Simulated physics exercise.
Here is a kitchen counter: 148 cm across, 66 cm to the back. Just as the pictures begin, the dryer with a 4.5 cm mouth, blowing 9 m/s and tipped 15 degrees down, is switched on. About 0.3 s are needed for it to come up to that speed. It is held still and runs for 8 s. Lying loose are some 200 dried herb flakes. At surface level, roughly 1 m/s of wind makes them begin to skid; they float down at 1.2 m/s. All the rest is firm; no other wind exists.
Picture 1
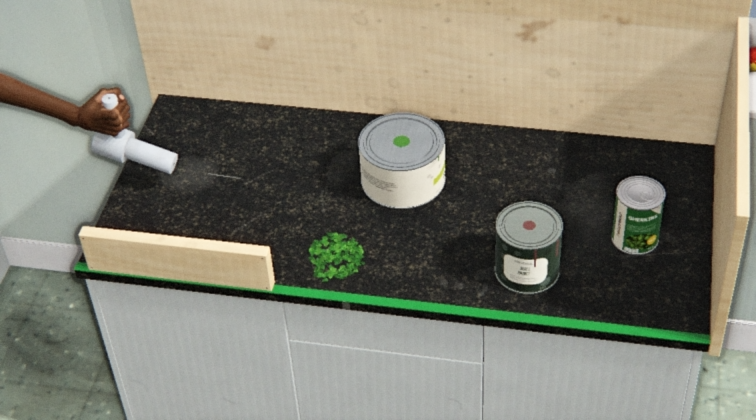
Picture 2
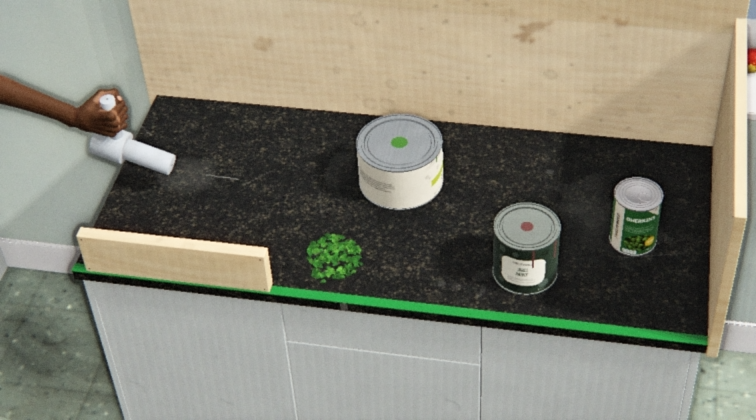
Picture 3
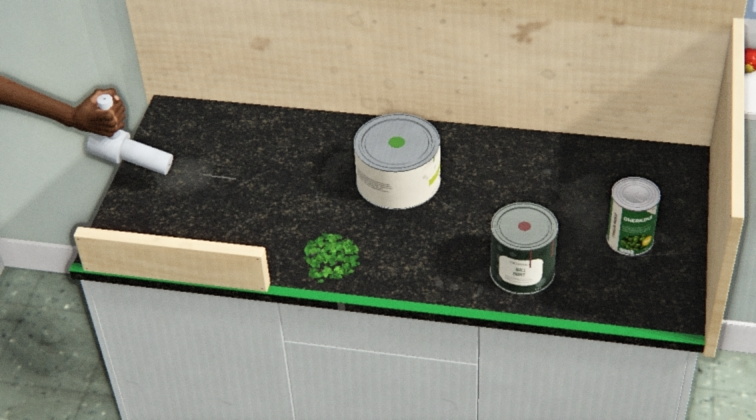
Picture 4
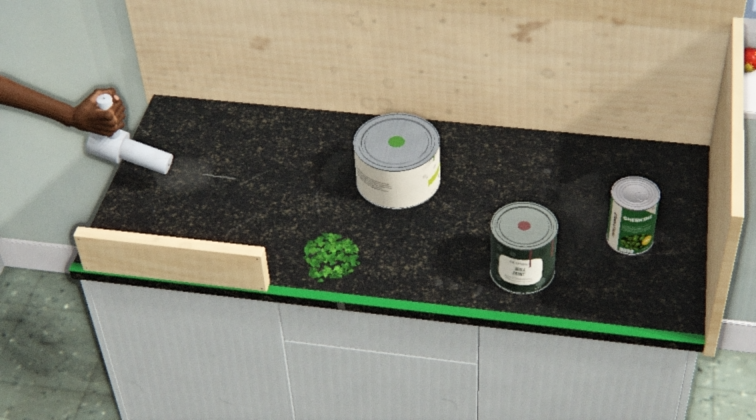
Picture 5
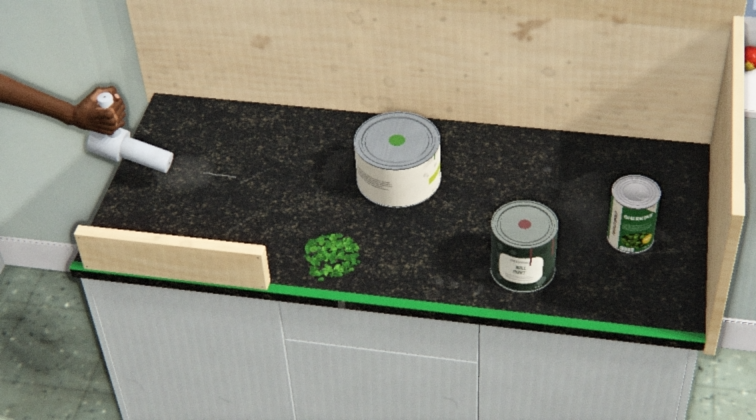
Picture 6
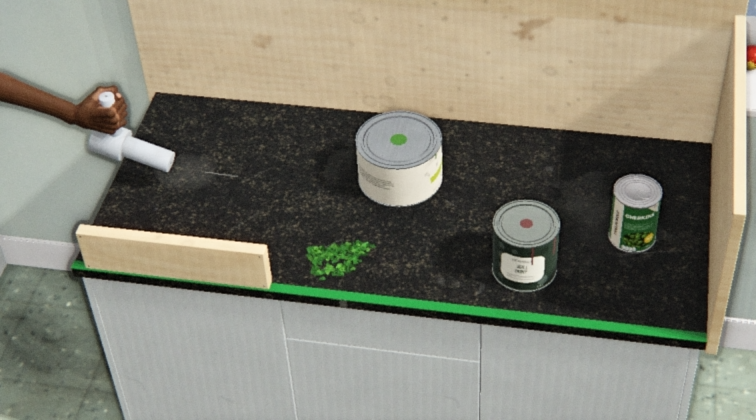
A small pile of green flakes lies still on a dark counter near three tins while a hand steadily holds a white dryer at the left; then some of the flakes shift slightly to the right, spreading the pile.
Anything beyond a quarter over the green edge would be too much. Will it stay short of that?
The quarter limit is broken.
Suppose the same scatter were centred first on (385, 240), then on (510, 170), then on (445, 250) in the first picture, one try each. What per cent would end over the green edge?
In turn: 70 per cent, 0 per cent, 50 per cent.
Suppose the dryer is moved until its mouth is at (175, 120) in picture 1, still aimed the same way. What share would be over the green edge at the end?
In that case roughly 50 percent.
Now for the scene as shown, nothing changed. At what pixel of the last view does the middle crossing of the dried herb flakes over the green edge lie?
Roughly at pixel (460, 314).
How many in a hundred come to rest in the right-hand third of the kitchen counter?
Something close to 2 % ends up there.
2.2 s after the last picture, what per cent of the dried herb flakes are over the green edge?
About 100 %.
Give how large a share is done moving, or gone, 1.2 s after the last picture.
It comes out at some 100 %.
Then, 1.2 s after the last picture, 1 % are on the move or not yet settled, 98 % are over the green edge.
Then, 2.2 s after the last picture, 1 % are on the move or not yet settled, 98 % are over the green edge.
Then, 4.1 s after the last picture, 1 % are on the move or not yet settled, 98 % are over the green edge.
Then, 7.7 s after the last picture, at the end, 98 % are over the green edge.
